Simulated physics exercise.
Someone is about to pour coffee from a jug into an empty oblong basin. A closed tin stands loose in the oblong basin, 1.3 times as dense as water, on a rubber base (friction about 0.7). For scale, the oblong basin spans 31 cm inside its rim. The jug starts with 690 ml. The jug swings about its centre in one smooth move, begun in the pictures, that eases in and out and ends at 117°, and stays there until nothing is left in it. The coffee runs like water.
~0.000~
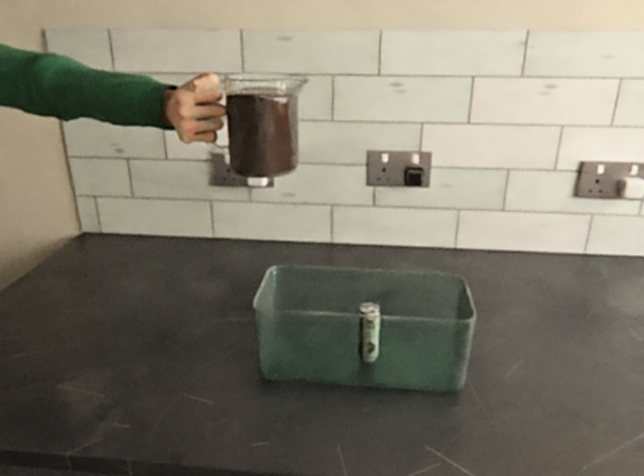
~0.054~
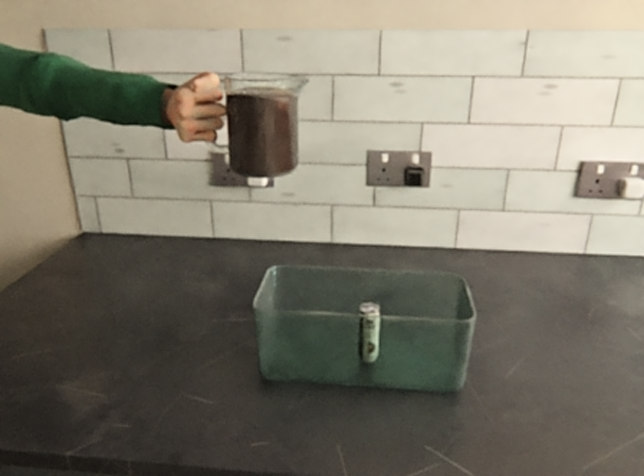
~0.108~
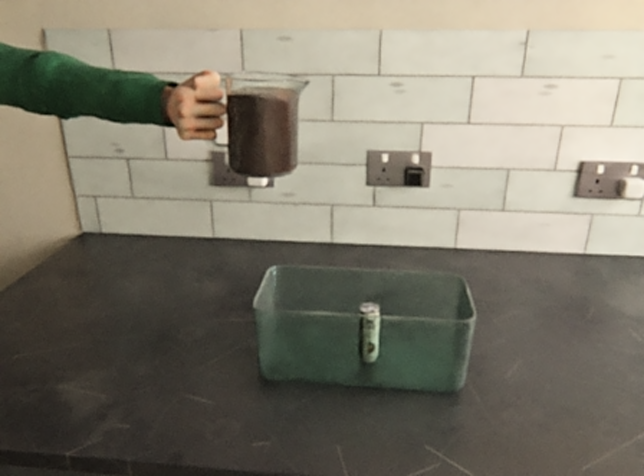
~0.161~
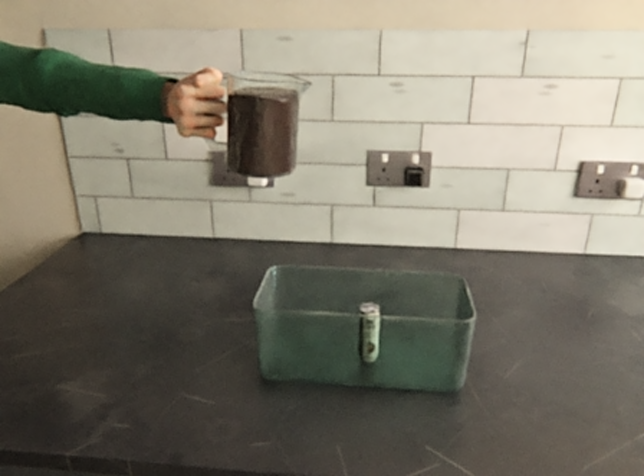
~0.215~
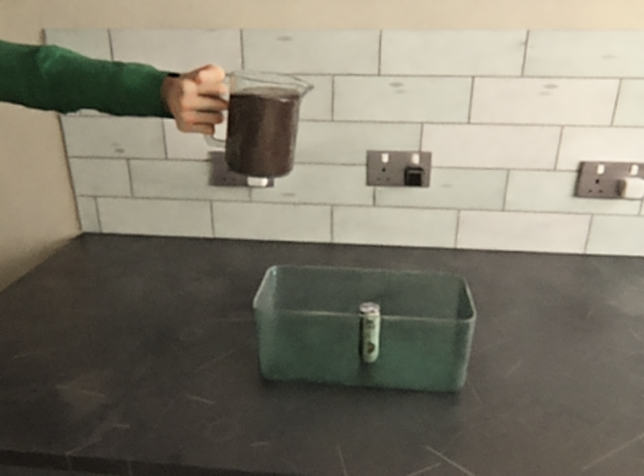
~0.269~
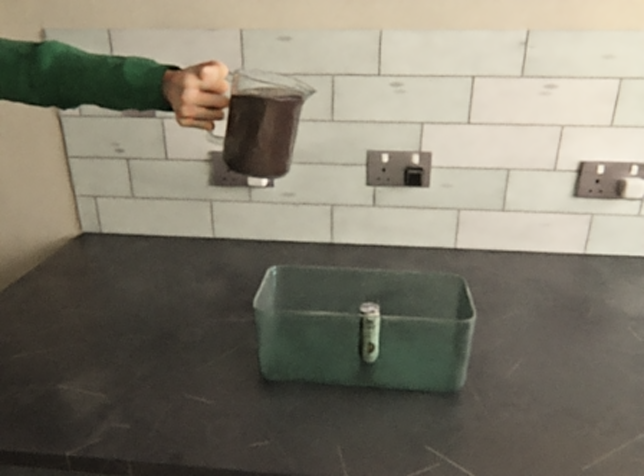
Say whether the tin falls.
The tin keeps standing.
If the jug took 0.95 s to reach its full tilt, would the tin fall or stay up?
Then it keeps standing.
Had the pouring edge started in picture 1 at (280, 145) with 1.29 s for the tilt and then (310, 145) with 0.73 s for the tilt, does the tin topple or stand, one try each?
First it keeps standing; then it topples.
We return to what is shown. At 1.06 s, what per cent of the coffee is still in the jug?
Near 22 in a hundred.
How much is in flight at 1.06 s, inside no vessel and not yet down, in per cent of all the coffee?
About 32 per cent.
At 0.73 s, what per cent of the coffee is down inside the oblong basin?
Near 2 in a hundred.
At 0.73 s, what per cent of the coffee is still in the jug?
About 82 per cent.
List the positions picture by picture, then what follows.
In the first frame, it leans 0°; its right rim is at (308, 79); the coffee meets the walls at (230, 91) and (297, 92); the oblong basin's rim runs from (262, 287) to (469, 297); the tin's top is at (369, 310).
In the second frame, it leans 1°; its right rim is at (309, 79); the coffee meets the walls at (230, 91) and (297, 92).
In the third frame, it leans 2°; its right rim is at (310, 81); the coffee meets the walls at (232, 90) and (297, 92).
In the fourth frame, it leans 4°; its right rim is at (312, 83); the coffee meets the walls at (232, 90) and (299, 93).
In the fifth frame, it leans 8°; its right rim is at (314, 86); the coffee meets the walls at (233, 92) and (301, 93).
In the sixth frame, it leans 12°; its right rim is at (317, 90); the coffee meets the walls at (235, 92) and (306, 94).
By 0.73 s the tilt is 70° and 81 per cent is still to pour; the tin stands where it began.
By 1.06 s the tilt is 108° and 23 per cent is still to pour; the tin stands where it began.
By 1.41 s the tilt is 117° and 0 per cent is still to pour; the tin stands 1 cm from where it began.
By 1.79 s the tilt is 117° and 0 per cent is still to pour; the tin stands 1 cm from where it began.
At rest the tin stands 1 cm from where it began.
